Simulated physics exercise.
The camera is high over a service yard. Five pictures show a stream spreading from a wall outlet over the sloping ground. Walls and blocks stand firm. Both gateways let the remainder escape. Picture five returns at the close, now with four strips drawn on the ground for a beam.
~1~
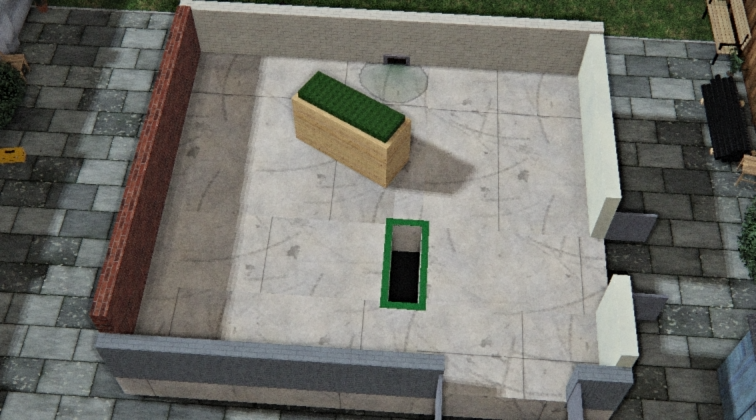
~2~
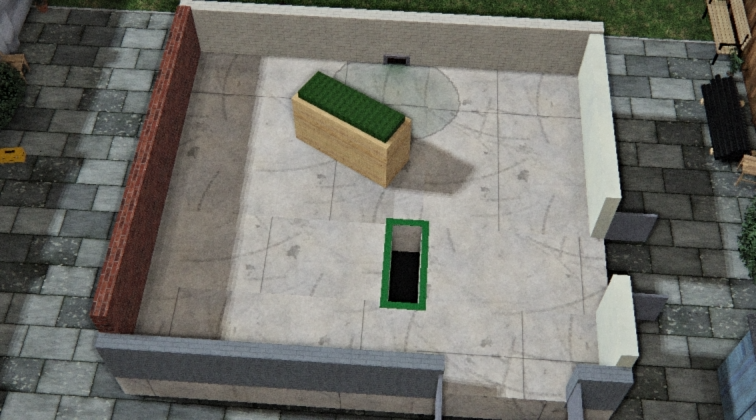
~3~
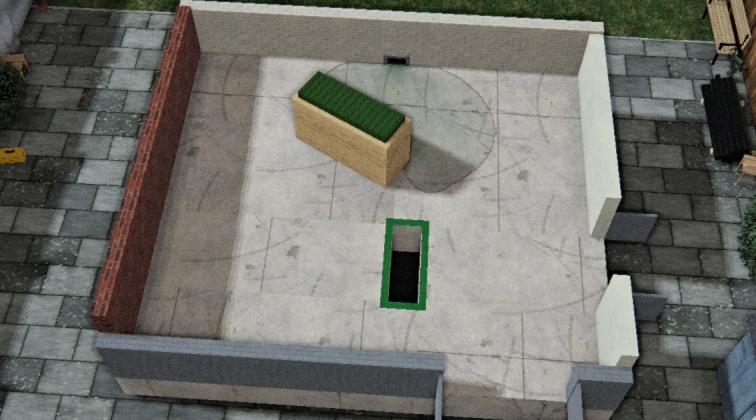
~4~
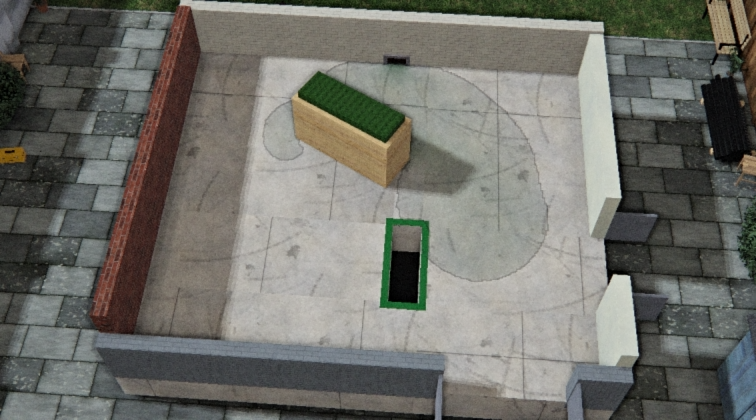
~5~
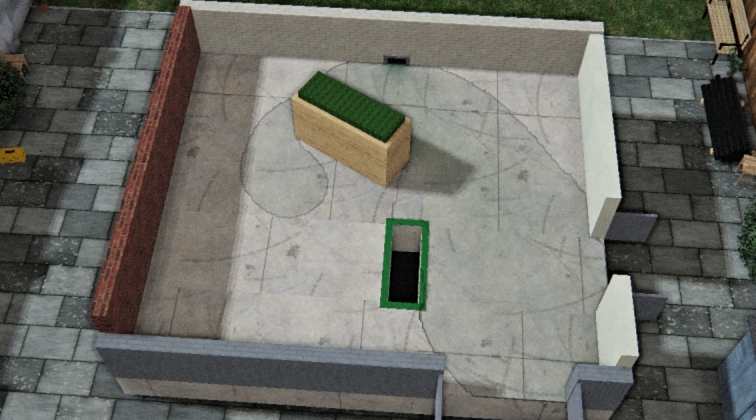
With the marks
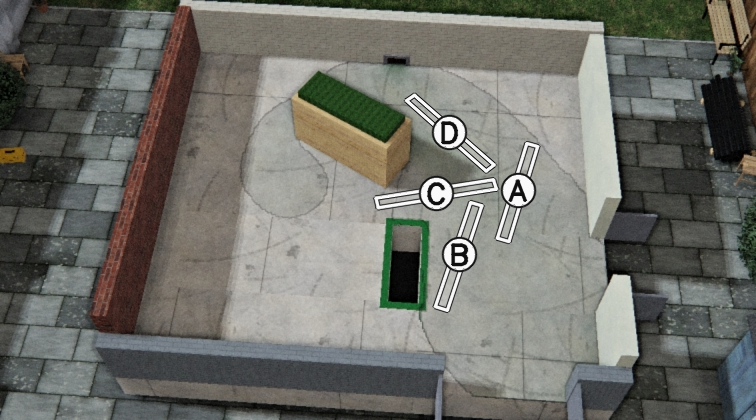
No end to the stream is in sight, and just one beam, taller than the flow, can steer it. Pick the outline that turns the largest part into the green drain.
The best spot is B.
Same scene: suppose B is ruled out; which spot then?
That would be A.
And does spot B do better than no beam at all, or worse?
Spot B is better.
On the marked copy, A from (503, 239) to (532, 144); B from (441, 308) to (476, 204); C from (377, 202) to (494, 184); D from (410, 97) to (490, 167).
If A is chosen, about 16 % of the stream goes into the green drain, about 83 % out by the gates.
If B is chosen, about 27 % of the stream goes into the green drain, about 72 % out by the gates.
If C is chosen, about 4 % of the stream goes into the green drain, about 95 % out by the gates.
If D is chosen, about 6 % of the stream goes into the green drain, about 93 % out by the gates.
